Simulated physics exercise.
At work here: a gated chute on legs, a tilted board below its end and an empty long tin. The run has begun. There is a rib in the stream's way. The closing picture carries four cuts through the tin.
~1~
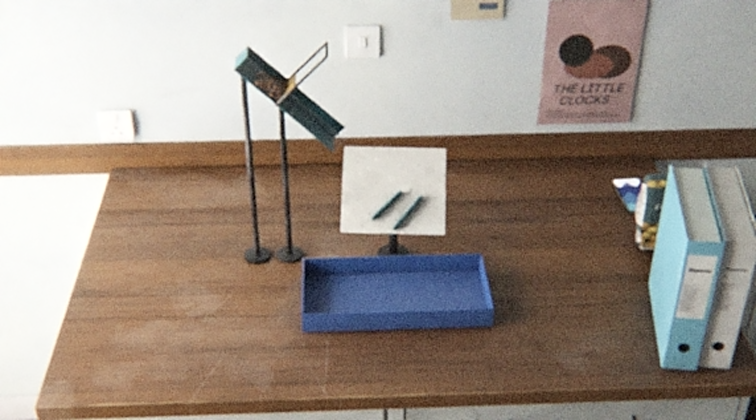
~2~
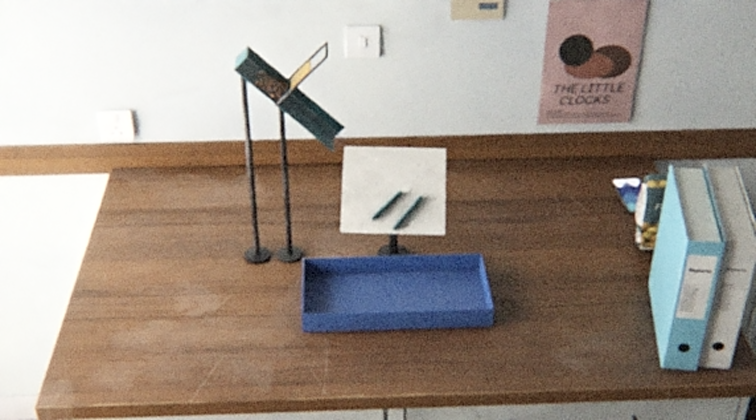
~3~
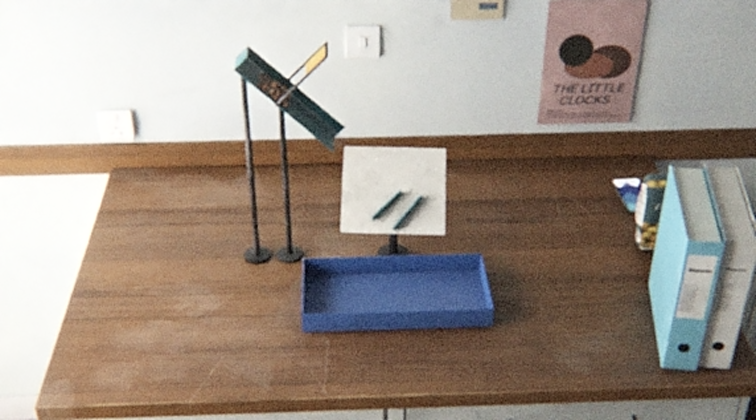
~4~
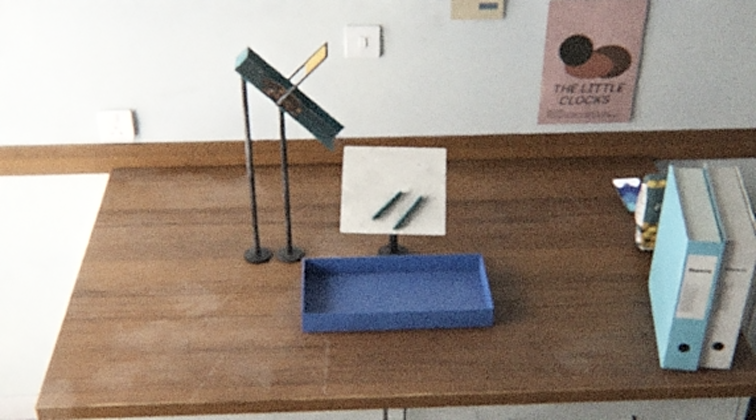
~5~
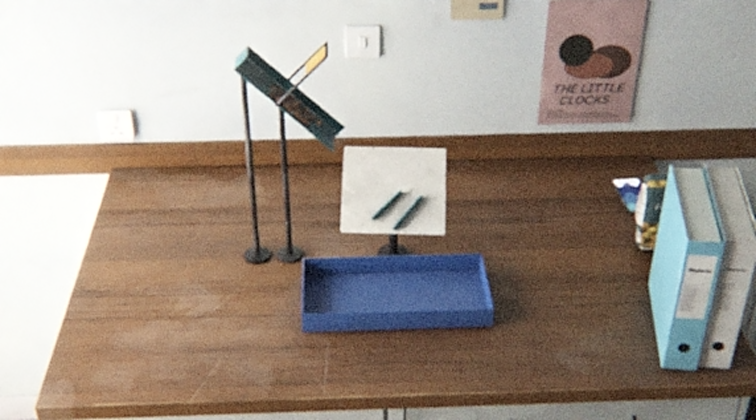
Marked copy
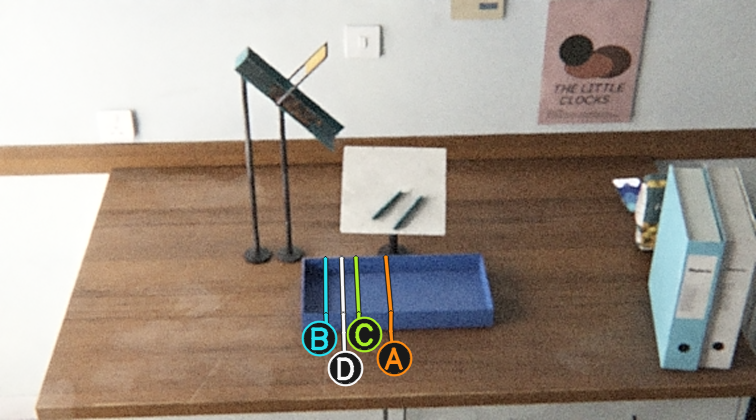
We see a green chute on legs above a tilted white board with two dark ribs and an empty blue tray. An orange gate slides up in its frame, and the small brown bits behind it move down the chute.
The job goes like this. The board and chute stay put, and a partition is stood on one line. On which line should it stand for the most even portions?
The answer is line C.
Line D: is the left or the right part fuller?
More lands on the right.
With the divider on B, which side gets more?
The right side.
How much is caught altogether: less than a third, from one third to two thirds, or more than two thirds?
It is more than two thirds.
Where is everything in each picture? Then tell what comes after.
In the first picture, load behind the gate at (272, 86), bits of dog kibble; lip of the chute at (333, 145), sloping fairly steeply.
In the second picture, middle of the board at (394, 190), tilted fairly steeply; middle of its low edge at (393, 233); of its high edge at (395, 148).
In the third picture, front corners of the tin at (302, 314) and (493, 308), empty; front of the load at (286, 104).
In the fourth picture, middle of the load at (281, 95); its front at (296, 114), about a quarter of the way to the lip; rib from (422, 195) to (394, 228); rib from (401, 190) to (372, 217).
In the fifth picture, middle of the load at (289, 104); its front at (320, 122), about two thirds of the way to the lip.
On the marked copy, line A crosses the front rim at (390, 312); line B crosses the front rim at (326, 314); line C crosses the front rim at (358, 313); line D crosses the front rim at (343, 313).
With A, of what is caught, most on the left of the divider, a small part on the right.
With B, of what is caught, a stray few on the left of the divider, nearly all on the right.
With C, of what is caught, about a third on the left of the divider, about two thirds on the right.
With D, of what is caught, a small part on the left of the divider, nearly all on the right.
